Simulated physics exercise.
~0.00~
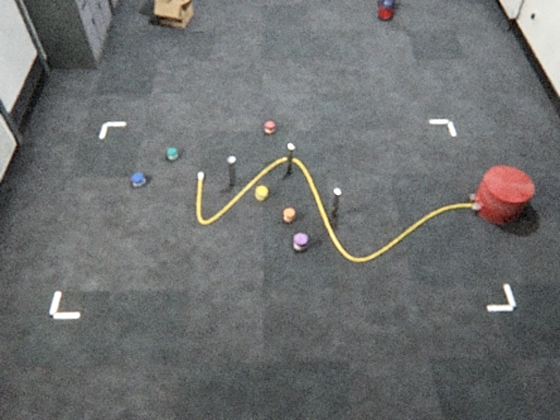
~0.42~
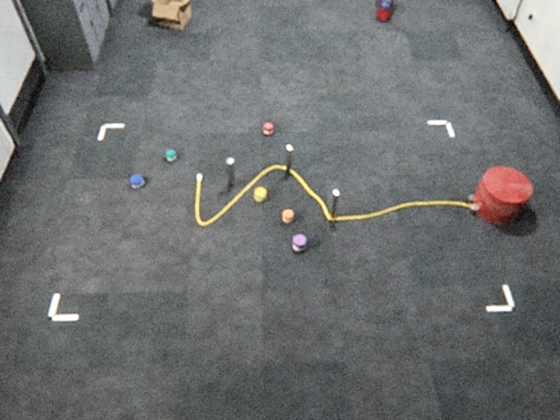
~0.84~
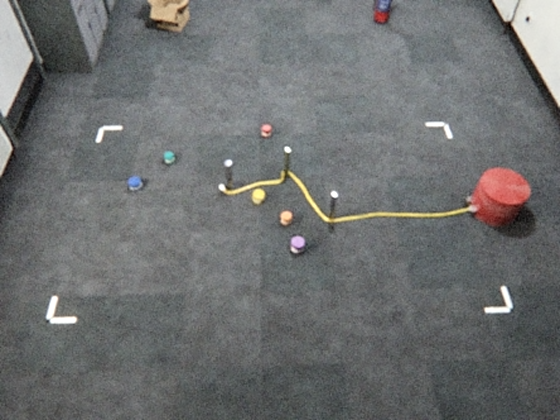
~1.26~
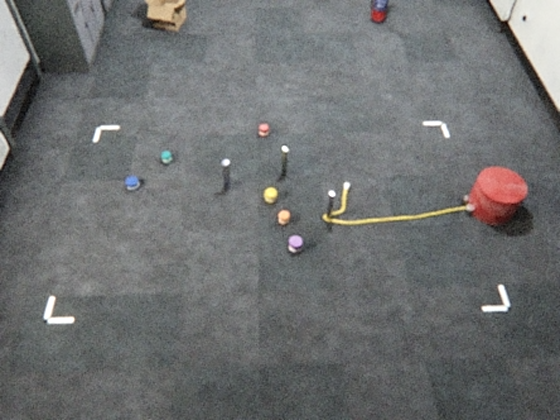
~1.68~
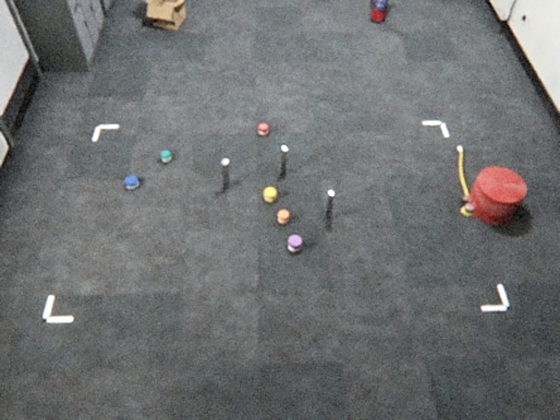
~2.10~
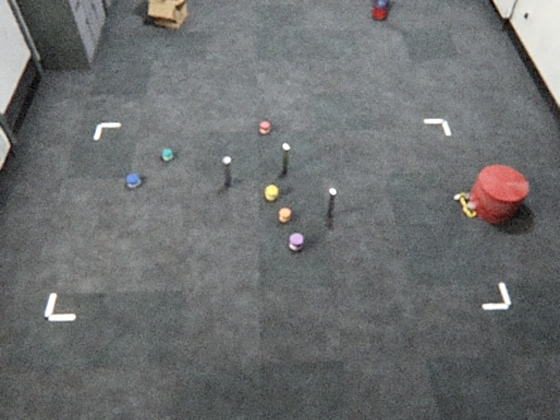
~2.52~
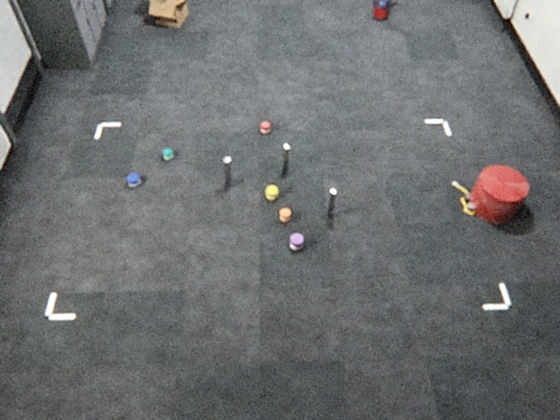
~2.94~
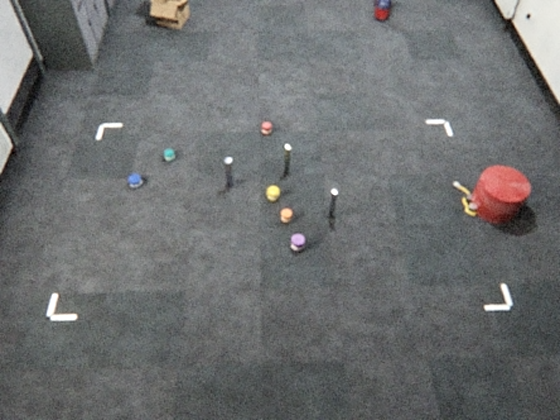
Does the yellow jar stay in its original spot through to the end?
No, the yellow jar ends up a little to the right of where it started.
A yellow lead slides past posts to a red machine, the yellow jar shifting slightly right.
